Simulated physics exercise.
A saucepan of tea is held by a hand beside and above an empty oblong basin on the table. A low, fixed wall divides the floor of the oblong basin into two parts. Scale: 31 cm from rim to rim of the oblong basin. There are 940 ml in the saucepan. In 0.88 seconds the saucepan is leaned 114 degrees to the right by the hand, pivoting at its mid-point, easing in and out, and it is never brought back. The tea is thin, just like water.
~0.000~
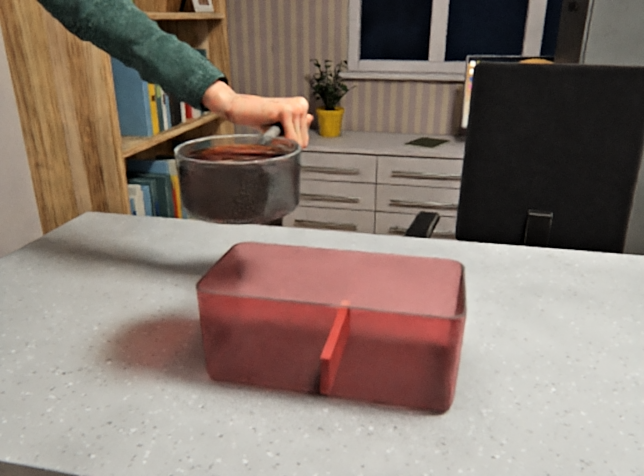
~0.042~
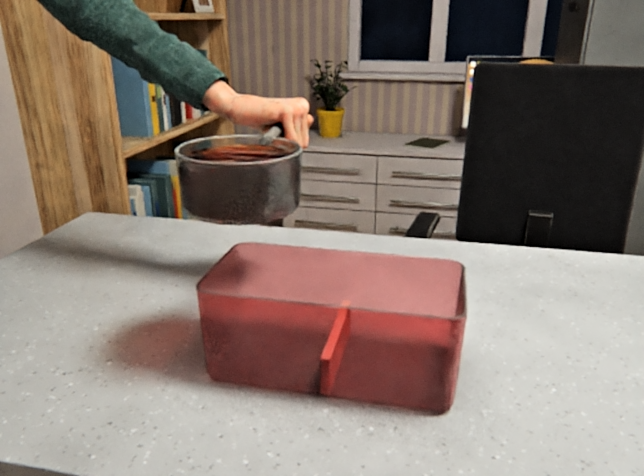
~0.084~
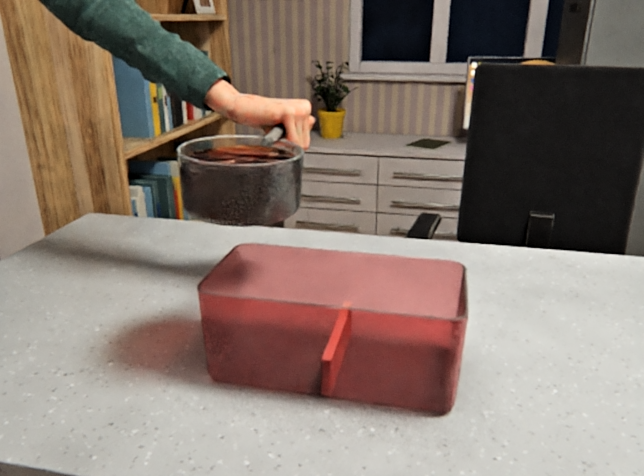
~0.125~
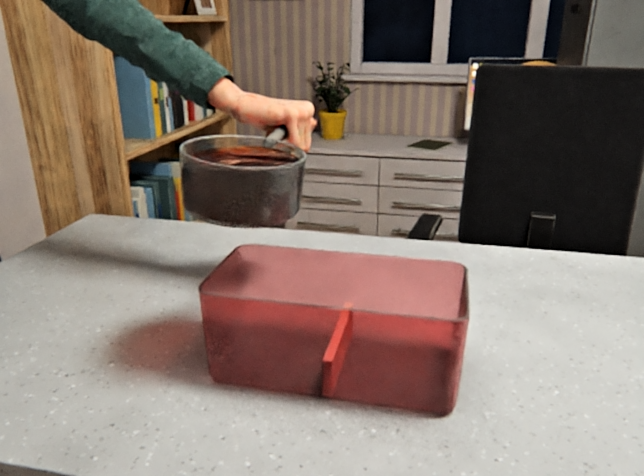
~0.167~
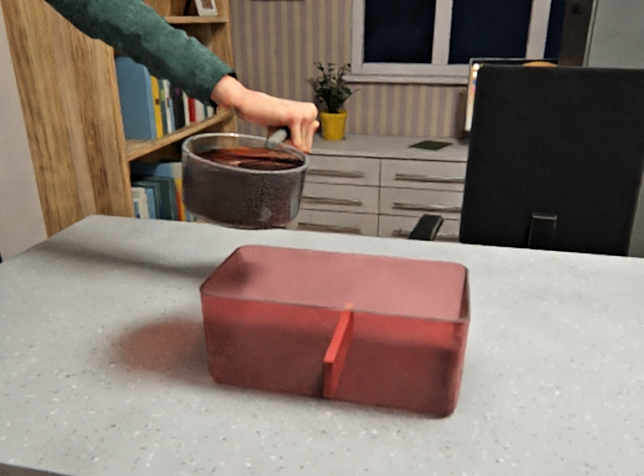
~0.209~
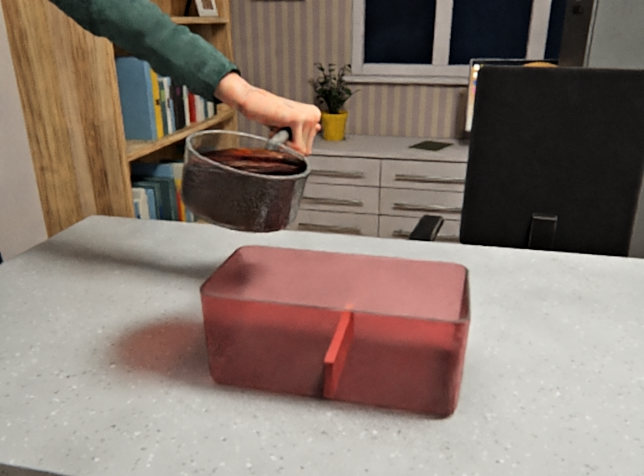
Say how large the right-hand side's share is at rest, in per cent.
Its share is roughly 60 per cent.
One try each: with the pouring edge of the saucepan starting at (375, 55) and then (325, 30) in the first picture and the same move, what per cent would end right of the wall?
I'd expect close to 75 per cent and then close to 85 per cent.
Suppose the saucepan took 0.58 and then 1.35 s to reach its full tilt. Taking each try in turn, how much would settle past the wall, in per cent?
The first try gives 45 percent and the second 65 percent.
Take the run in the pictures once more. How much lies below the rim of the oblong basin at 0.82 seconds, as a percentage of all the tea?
The share is close to 90 percent.
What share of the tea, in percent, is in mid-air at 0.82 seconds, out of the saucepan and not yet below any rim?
Around 5 per cent of the liquid is in flight.
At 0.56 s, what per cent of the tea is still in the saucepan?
Roughly 40 %.
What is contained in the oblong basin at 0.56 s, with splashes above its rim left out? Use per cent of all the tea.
24 %, more or less.
By 0.56 s the tilt is 81° and 41 per cent is still to pour, 3 is left of the wall and 21 right of it.
By 0.82 s the tilt is 113° and 5 per cent is still to pour, 31 is left of the wall and 60 right of it.
By 1.09 s the tilt is 114° and 0 per cent is still to pour, 40 is left of the wall and 60 right of it.
By 1.38 s the tilt is 114° and 0 per cent is still to pour, 40 is left of the wall and 60 right of it.
At rest 40 per cent lies left of the wall, 60 right of it and 1 outside.
